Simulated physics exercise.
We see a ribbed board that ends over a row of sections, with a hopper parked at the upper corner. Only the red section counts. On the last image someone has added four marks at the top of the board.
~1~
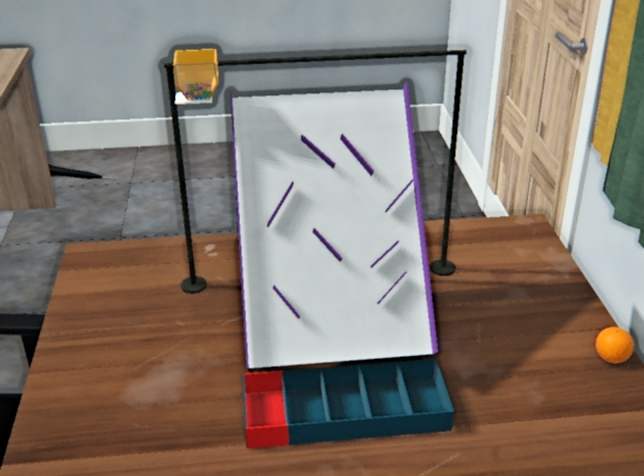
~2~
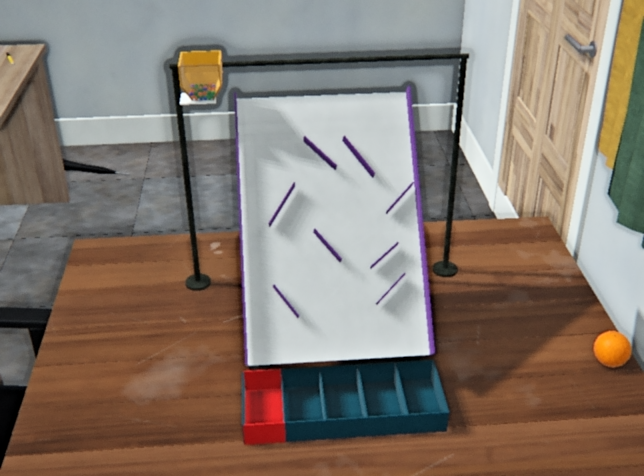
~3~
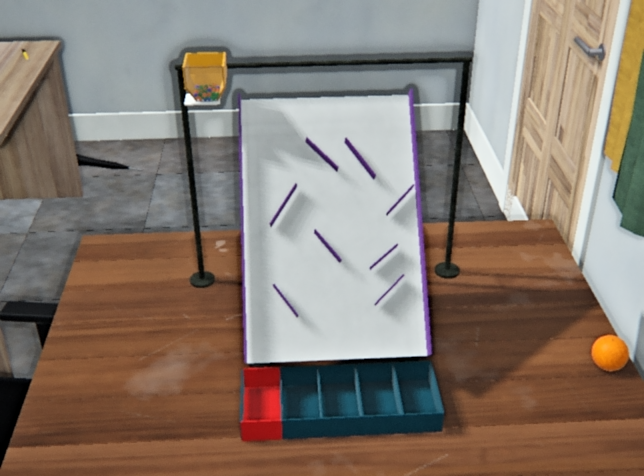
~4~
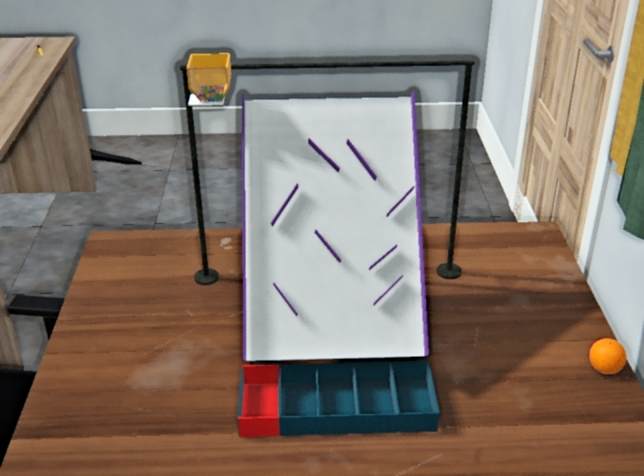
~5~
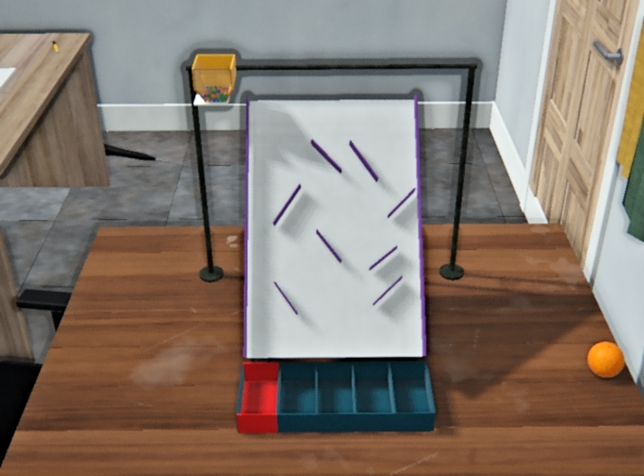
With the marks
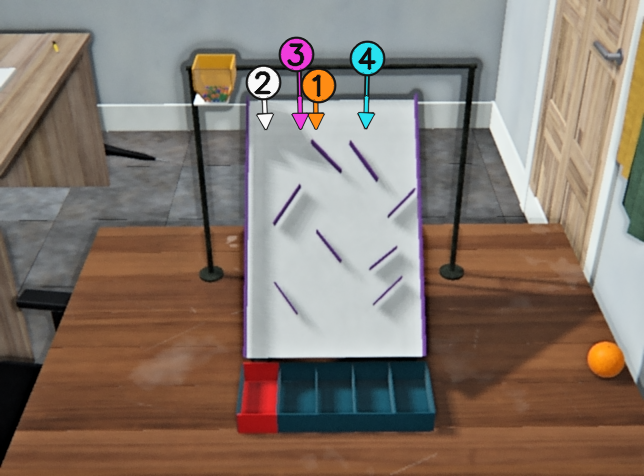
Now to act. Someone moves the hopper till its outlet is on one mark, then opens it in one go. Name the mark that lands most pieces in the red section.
Take 2.
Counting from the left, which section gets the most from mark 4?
It is the third one.
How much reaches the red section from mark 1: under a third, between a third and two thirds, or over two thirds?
Mark 1 gives under a third.
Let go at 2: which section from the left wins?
The first from the left.
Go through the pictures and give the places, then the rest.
Hopper at (199, 92), round plastic beads, door shut, in the first picture.
Ribs (304, 136) to (337, 166), (344, 136) to (375, 174), (269, 224) to (295, 182), in the second picture.
Ribs (388, 212) to (414, 184), (315, 229) to (341, 260), (371, 267) to (398, 244), in the third picture.
Ribs (274, 283) to (297, 314), (375, 303) to (403, 275), in the fourth picture.
Red section at (257, 422), number 1 of 5 from the left, in the fifth picture.
On the marked copy, mark 1 meets the board at (315, 123); mark 2 meets the board at (265, 123); mark 3 meets the board at (300, 123); mark 4 meets the board at (365, 122).
With 1, about a quarter in the red section, about two thirds in other sections, a small part outside the box.
With 2, most in the red section, a small part in other sections, a small part outside the box.
With 3, about half in the red section, about a third in other sections, a small part outside the box.
With 4, a stray few in the red section, most in other sections, a small part outside the box.
